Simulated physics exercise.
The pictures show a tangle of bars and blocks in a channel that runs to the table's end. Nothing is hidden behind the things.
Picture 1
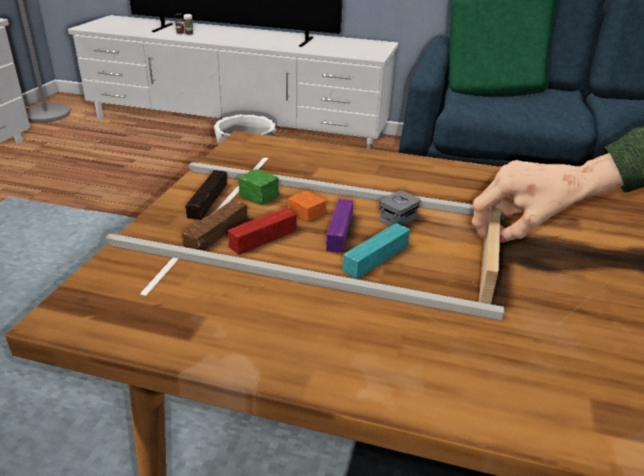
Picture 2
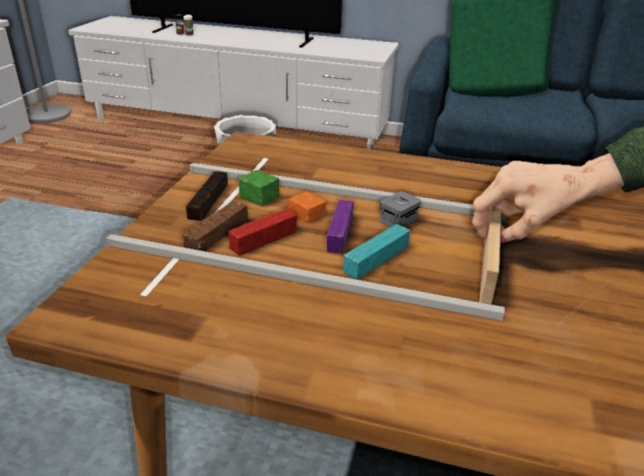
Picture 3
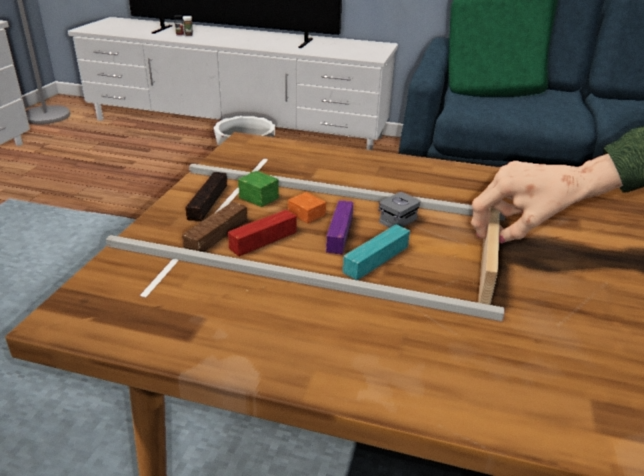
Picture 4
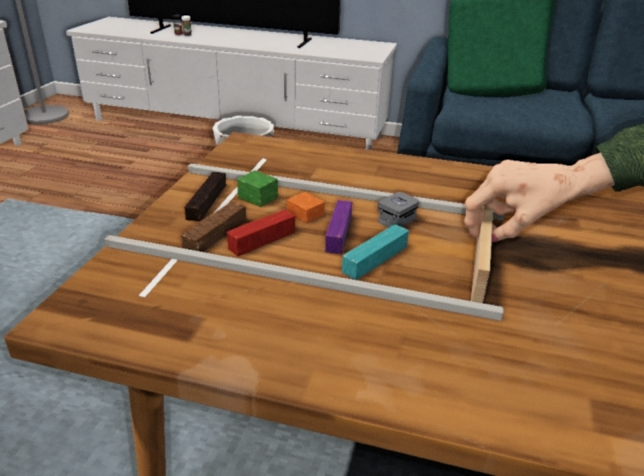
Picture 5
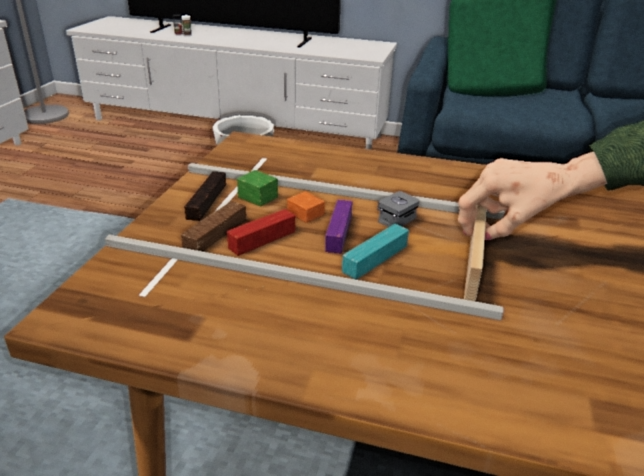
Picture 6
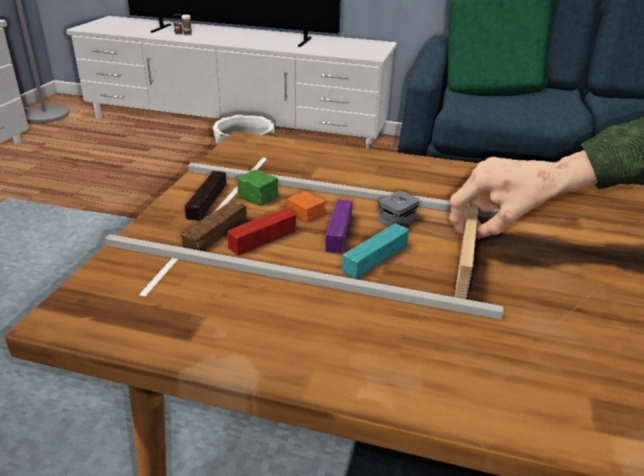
A hand held a wooden board upright at the right of a channel of colourful bars and blocks on a table, then slid it slightly left, while the pieces stayed still.
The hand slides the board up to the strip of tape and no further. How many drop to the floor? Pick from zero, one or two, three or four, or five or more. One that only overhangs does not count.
In the end the number that fall off is one or two.
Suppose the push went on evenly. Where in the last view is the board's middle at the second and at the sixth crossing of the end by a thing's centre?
First at (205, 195), next at (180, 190).
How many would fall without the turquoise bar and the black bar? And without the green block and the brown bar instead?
0 in the first case, 1 in the second.
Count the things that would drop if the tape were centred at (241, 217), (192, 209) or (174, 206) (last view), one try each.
The counts: 0, 3 and 6.
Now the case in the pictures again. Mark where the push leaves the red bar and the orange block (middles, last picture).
About (161, 217), and the other about (172, 193).
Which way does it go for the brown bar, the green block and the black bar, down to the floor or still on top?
The brown bar survives; the green block is kept; the black bar falls.
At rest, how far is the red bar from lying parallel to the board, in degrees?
Roughly 10° out of line.
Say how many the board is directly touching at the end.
The number is 2.
Soon after, none off yet; black bar at rest near (207, 195); brown bar at rest near (216, 226); green block at rest near (258, 188).
After that, none off yet; black bar at rest near (207, 195); brown bar moving near (207, 227); green block displaced a little near (249, 185).
In the end, the number that fall off is one or two; gone, black bar.
